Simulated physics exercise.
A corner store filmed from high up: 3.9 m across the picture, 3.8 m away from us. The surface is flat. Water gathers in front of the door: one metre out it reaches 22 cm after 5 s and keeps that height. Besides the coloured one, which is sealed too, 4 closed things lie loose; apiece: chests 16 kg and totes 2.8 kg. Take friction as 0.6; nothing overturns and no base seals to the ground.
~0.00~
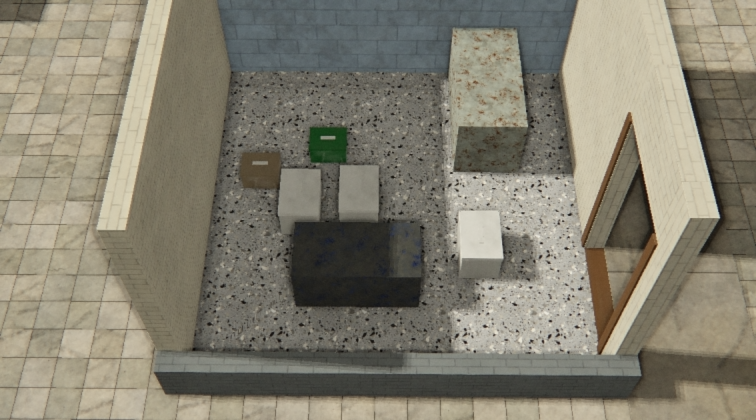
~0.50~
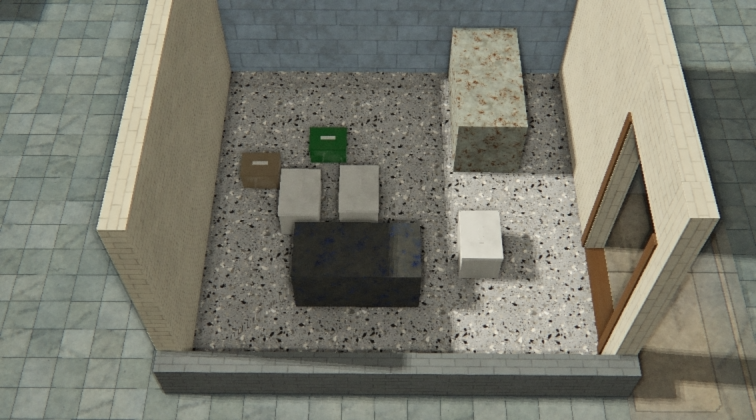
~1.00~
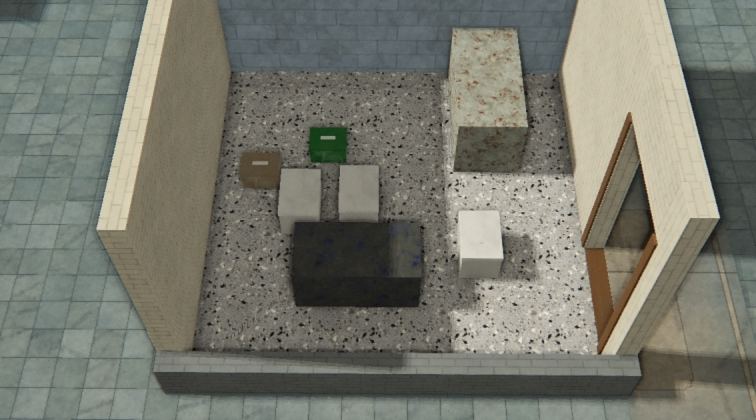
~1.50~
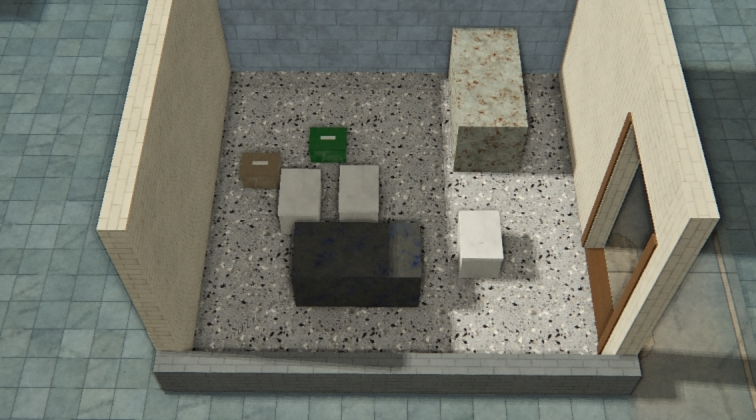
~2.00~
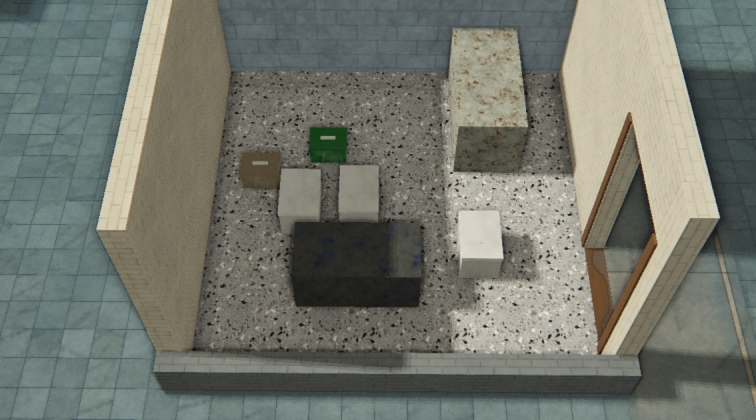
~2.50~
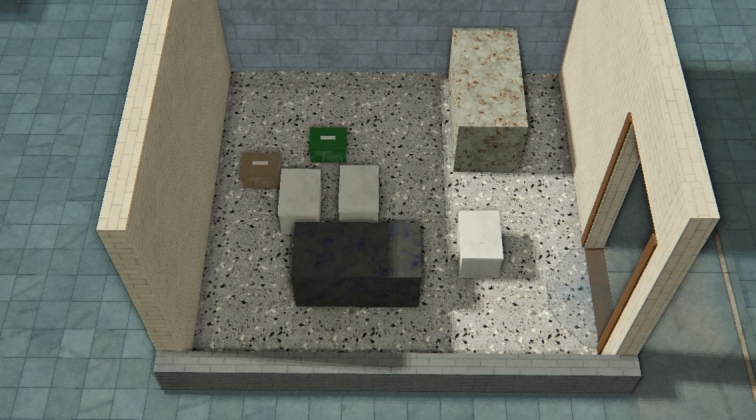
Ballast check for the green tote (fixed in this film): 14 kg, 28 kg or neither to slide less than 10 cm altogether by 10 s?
I expect that the smaller load will do.
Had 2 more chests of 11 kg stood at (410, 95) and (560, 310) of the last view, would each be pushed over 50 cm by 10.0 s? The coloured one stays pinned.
In that order: Less, more.
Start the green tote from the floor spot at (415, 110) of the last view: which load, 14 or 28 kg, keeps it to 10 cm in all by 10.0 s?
Either load holds.
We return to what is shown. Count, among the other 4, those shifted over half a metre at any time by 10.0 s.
I count 2.
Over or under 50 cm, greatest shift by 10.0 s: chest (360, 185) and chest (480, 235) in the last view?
In that order: Less, past it.
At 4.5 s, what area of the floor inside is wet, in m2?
Roughly 3.5 m2.
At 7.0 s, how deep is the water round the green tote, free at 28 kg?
Roughly 2 cm.
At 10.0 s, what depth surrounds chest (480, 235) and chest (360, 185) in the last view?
Roughly 8 and 7 cm.
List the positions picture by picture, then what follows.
In the first frame, the green tote at (328, 138) rests on the ground; 0.0 m2 under water; 0 of 5 have shifted.
In the second frame, the green tote at (328, 138), on the bottom; water covers 0.0 m2; 0 of 5 have shifted.
In the third frame, the green tote at (328, 138) rests on the ground; 0.0 m2 under water; 0 of 5 have shifted.
In the fourth frame, the green tote at (328, 138) rests on the ground; 0.0 m2 under water; 0 of 5 have shifted.
In the fifth frame, the green tote at (328, 138) rests on the ground; 0.0 m2 under water; 0 of 5 have shifted.
In the sixth frame, the green tote at (328, 138), on the bottom; water covers 0.3 m2; 0 of 5 have shifted.
After 3.5 s the green tote would be 0 cm from its start with 14 kg and 0 cm from its start with 28 kg; 0 cm of water round it then.
After 4.5 s the green tote would be 0 cm from its start with 14 kg and 0 cm from its start with 28 kg; 0 cm of water round it then.
After 7.0 s the green tote would be 0 cm from its start with 14 kg and 0 cm from its start with 28 kg; 2 cm of water round it then.
After 10.0 s the green tote would be 0 cm from its start with 14 kg and 0 cm from its start with 28 kg; 7 cm of water round it then.
